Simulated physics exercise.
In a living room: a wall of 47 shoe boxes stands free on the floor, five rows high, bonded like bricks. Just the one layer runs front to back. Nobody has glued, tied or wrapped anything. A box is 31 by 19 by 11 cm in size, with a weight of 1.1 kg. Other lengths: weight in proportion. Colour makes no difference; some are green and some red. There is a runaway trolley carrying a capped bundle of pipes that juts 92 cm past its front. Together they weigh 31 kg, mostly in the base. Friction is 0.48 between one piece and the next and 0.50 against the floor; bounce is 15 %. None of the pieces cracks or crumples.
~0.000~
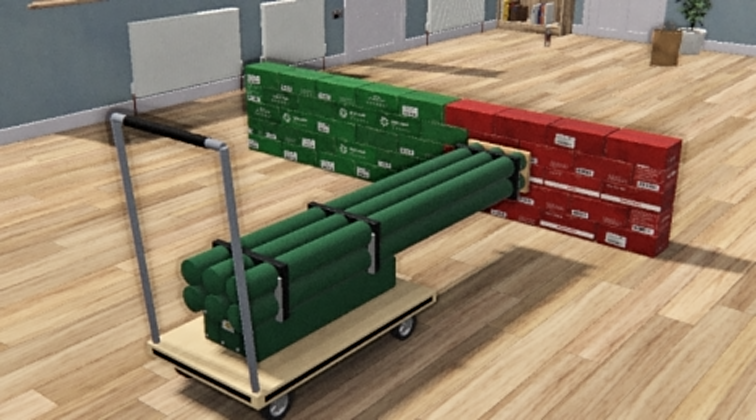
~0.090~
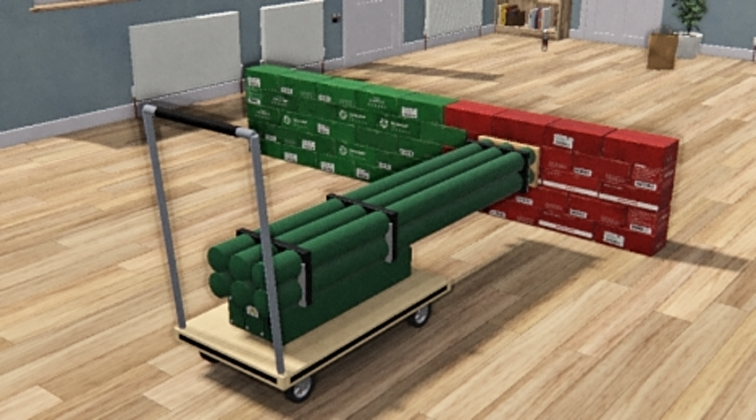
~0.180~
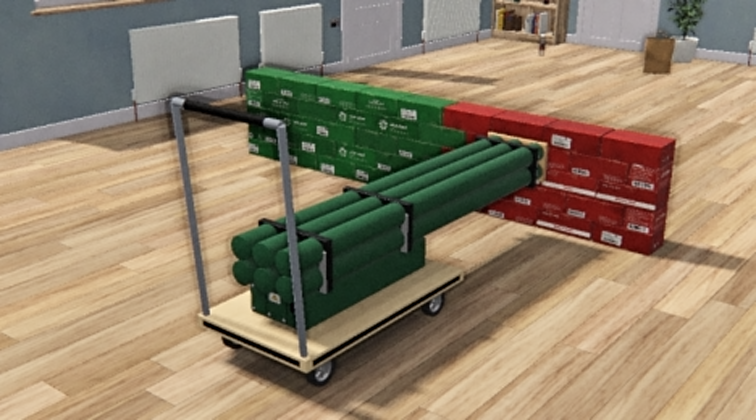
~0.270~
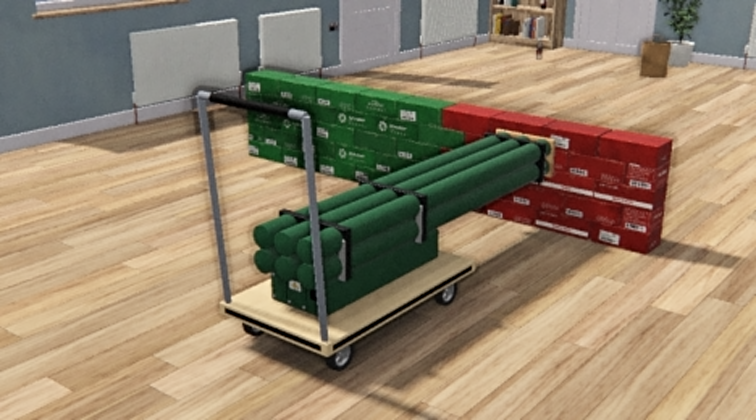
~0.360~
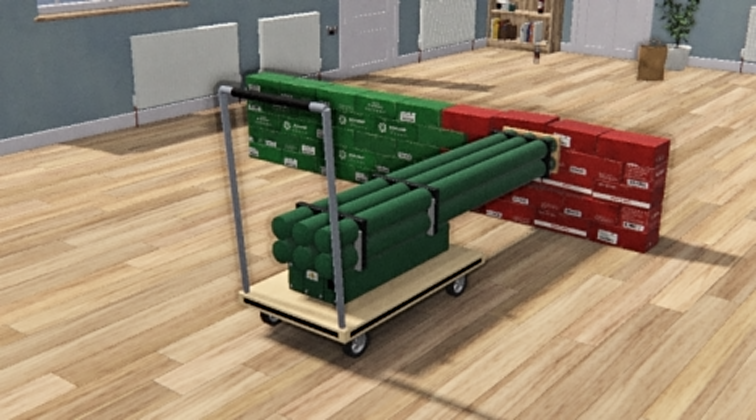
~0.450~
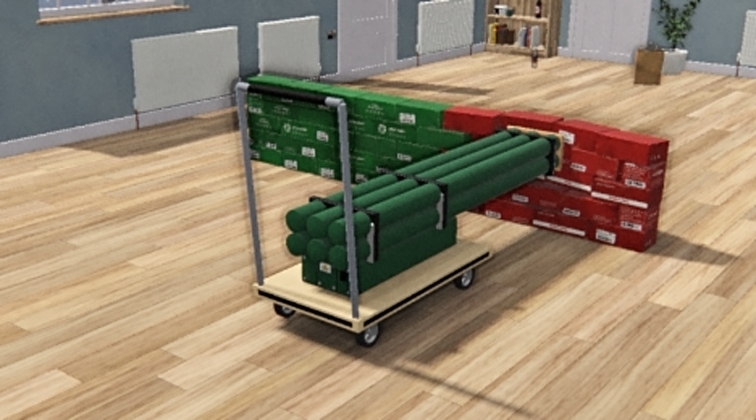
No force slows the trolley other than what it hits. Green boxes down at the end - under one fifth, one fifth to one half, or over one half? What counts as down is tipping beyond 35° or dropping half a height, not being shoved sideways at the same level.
Under one fifth.
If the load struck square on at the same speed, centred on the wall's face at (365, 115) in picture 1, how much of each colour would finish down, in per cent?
Down at the end: Green 40 percent, red 0 percent.
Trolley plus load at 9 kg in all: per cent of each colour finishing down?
You'd get green 0 and red 0 percent.
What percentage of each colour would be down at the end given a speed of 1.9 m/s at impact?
You'd end up with green at 0 per cent down and red at 40 per cent.
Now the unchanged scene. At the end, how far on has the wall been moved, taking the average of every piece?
Around 10 centimetres.
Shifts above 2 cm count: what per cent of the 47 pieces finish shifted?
That is 20 per cent.
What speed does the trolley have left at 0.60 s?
The trolley is doing roughly 0.6 m/s at that moment.
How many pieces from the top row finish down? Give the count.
Exactly 4.
After 0.60 s, load 20 cm past the wall's line, still rolling; none of the 27 green boxes down (0 of 47 in all colours); top green box unmoved; top red box leaning 19°.
After 0.80 s, load 31 cm past the wall's line, still rolling; none of the 27 green boxes down (10 of 47 in all colours); top green box unmoved; top red box leaning 53°, 10 cm lower.
After 1.14 s, load 47 cm past the wall's line, still rolling; none of the 27 green boxes down (10 of 47 in all colours); top green box unmoved; top red box on its side.
At rest (2.1 s), load 82 cm past the wall's line, still rolling; none of the 27 green boxes down (10 of 47 in all colours); top green box unmoved; top red box leaning 45°, 40 cm lower. That is 0 per cent. As the last picture would show them, middles, top green box near (307, 94), top red box near (504, 155).
